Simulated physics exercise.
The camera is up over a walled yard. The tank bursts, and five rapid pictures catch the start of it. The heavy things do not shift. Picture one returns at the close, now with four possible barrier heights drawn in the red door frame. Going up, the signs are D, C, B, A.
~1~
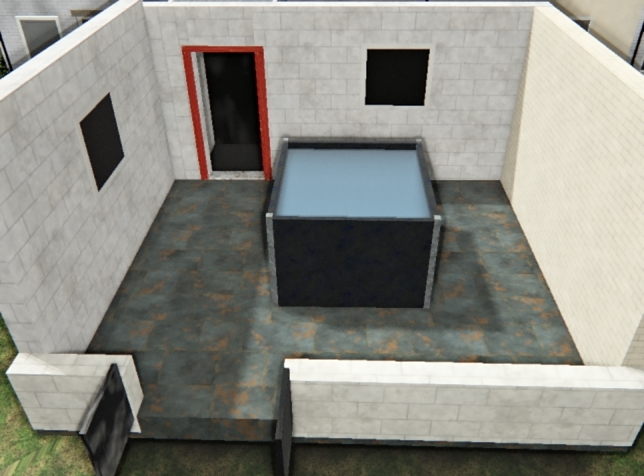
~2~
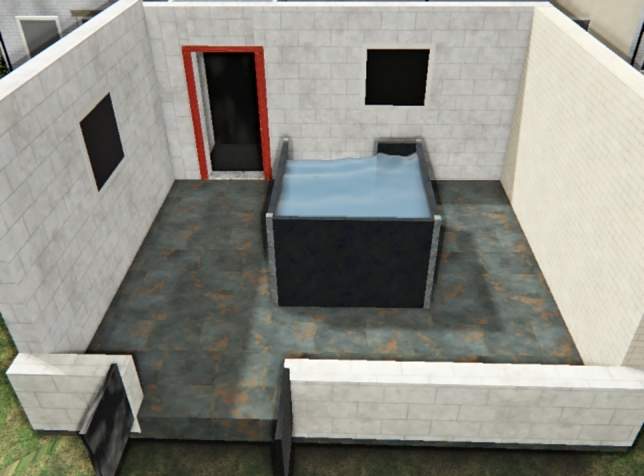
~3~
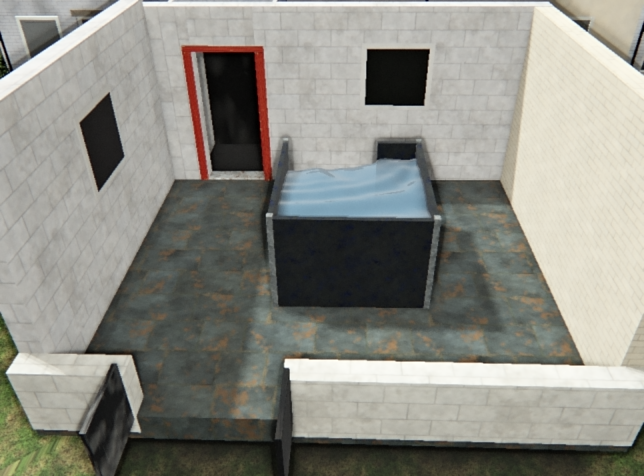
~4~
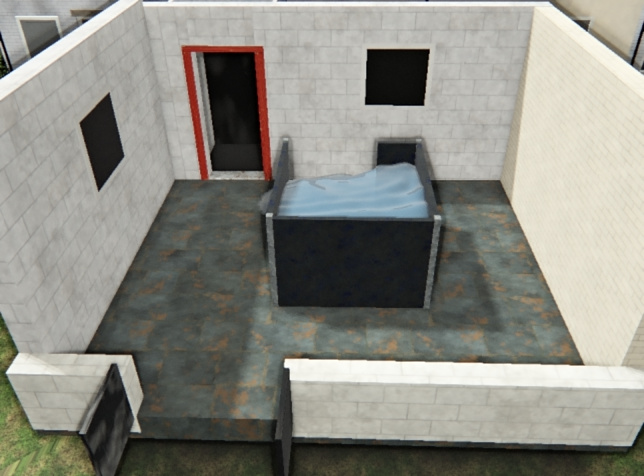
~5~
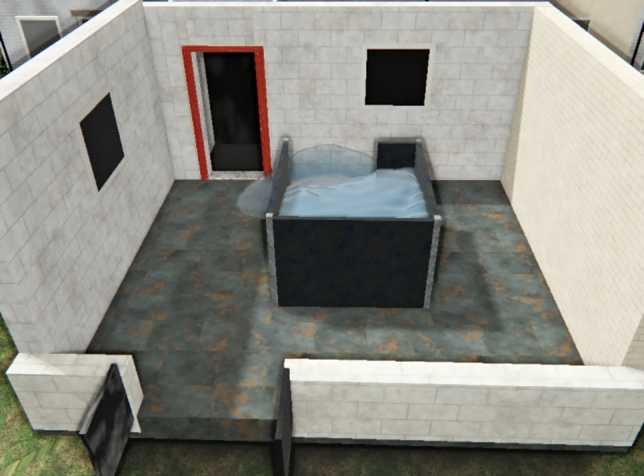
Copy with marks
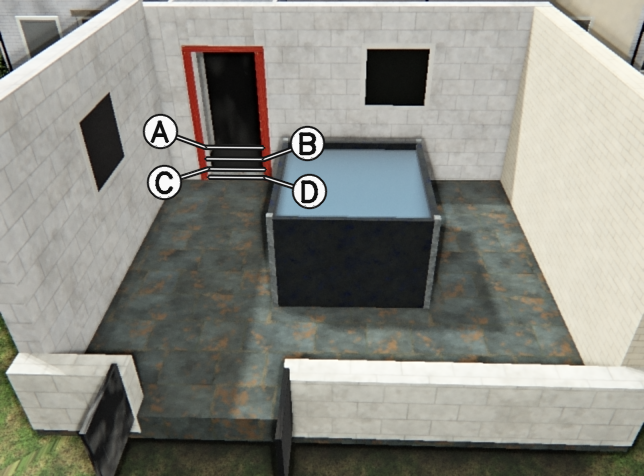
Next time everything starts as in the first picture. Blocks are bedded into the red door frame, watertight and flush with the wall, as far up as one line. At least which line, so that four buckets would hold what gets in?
B is the one.
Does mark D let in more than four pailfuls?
Yes, it does.
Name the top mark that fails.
That would be C.
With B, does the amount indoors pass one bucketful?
No, it does not.
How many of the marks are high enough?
Two of the four.
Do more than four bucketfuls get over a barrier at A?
No, not at all.
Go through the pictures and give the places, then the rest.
Water in the tank at rest, its middle at (352, 182); foot of the red doorway at (237, 180); open gate at (207, 353).
Water covers 2 % of the ground, its front hidden from here.
Water covers 5 % of the ground, its front hidden from here.
Water covers 10 % of the ground, its front hidden from here.
Water covers 14 % of the ground and shows as far out as (261, 179).
On the marked copy, A at (233, 147); B at (235, 159); C at (236, 169); D at (237, 177); from the bottom up D, C, B, A.
For mark A, nothing gets over.
For mark B, a splash gets over, under a bucket.
For mark C, about 8 bucketfuls get in.
For mark D, dozens of bucketfuls pour in.
